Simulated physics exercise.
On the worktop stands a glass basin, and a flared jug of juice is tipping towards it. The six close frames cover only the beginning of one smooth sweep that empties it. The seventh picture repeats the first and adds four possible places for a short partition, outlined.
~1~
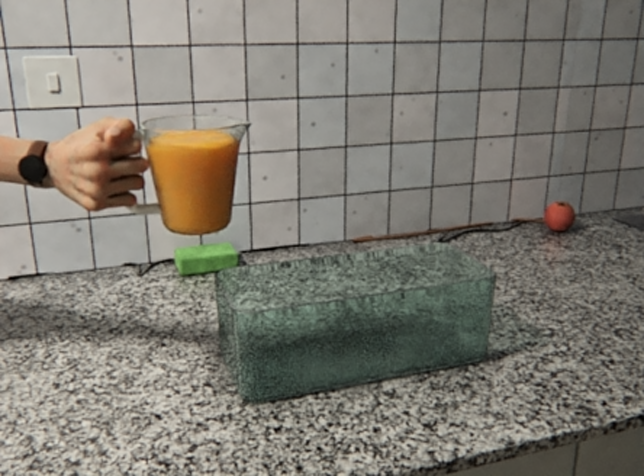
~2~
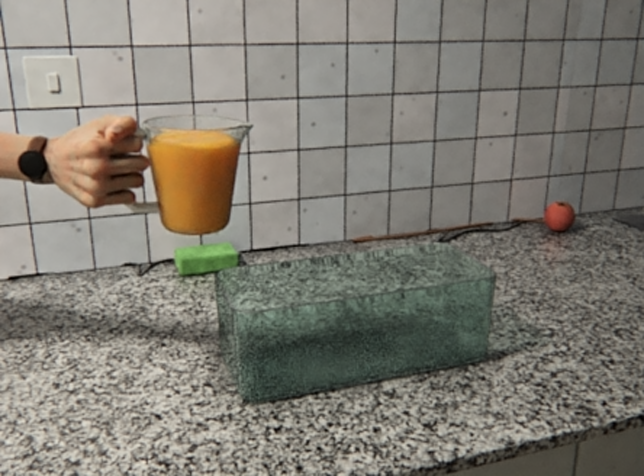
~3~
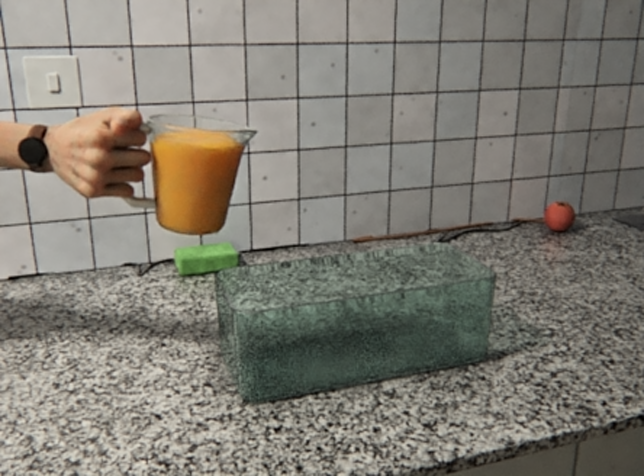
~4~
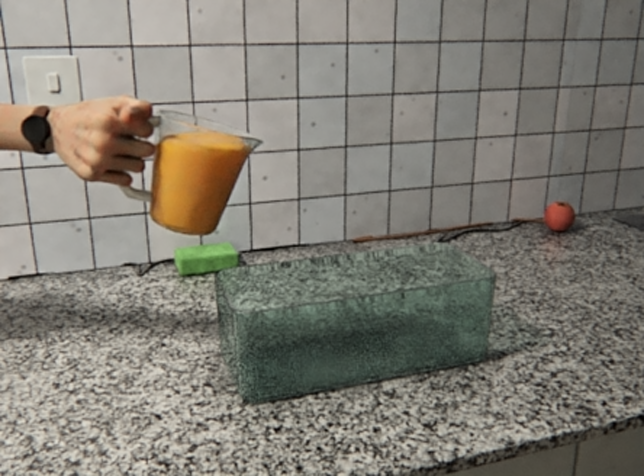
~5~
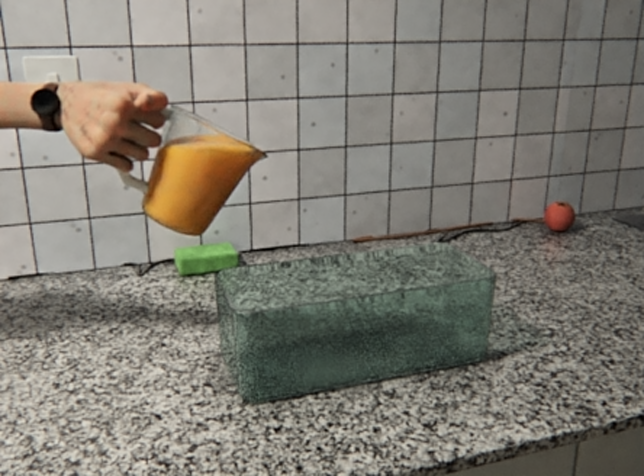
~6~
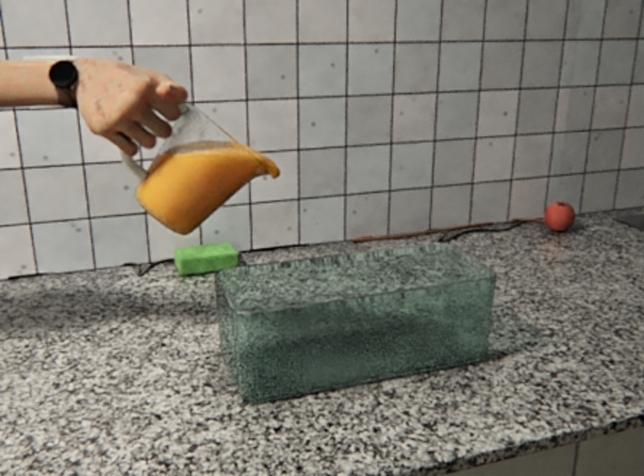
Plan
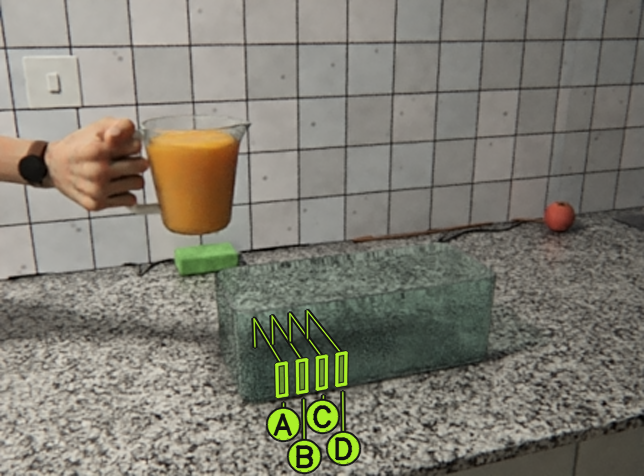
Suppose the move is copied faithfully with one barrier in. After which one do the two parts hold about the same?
I would pick place C.
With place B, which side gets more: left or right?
The right side.
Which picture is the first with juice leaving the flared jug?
In picture 6.
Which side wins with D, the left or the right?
The left side.
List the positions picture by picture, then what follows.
Upright, lip at (250, 123); basin from (239, 401) to (484, 356); nothing has left yet, in the first frame.
Upright, lip at (251, 125); nothing has left yet, in the second frame.
Tipped about 8°, lip at (256, 130); nothing has left yet, in the third frame.
Tipped about 17°, lip at (261, 141); nothing has left yet, in the fourth frame.
Tipped about 29°, lip at (266, 155); nothing has left yet, in the fifth frame.
Tipped about 43°, lip at (268, 172); juice is over the lip, down to (274, 176), in the sixth frame.
In lime, A at (283, 403); B at (303, 399); C at (323, 395); D at (342, 391).
Choosing A, about 7 % ends left of the wall and 92 % right of it.
Choosing B, about 28 % ends left of the wall and 71 % right of it.
Choosing C, about 55 % ends left of the wall and 41 % right of it; 4 % is lost outside.
Choosing D, about 78 % ends left of the wall and 19 % right of it; 3 % is lost outside.
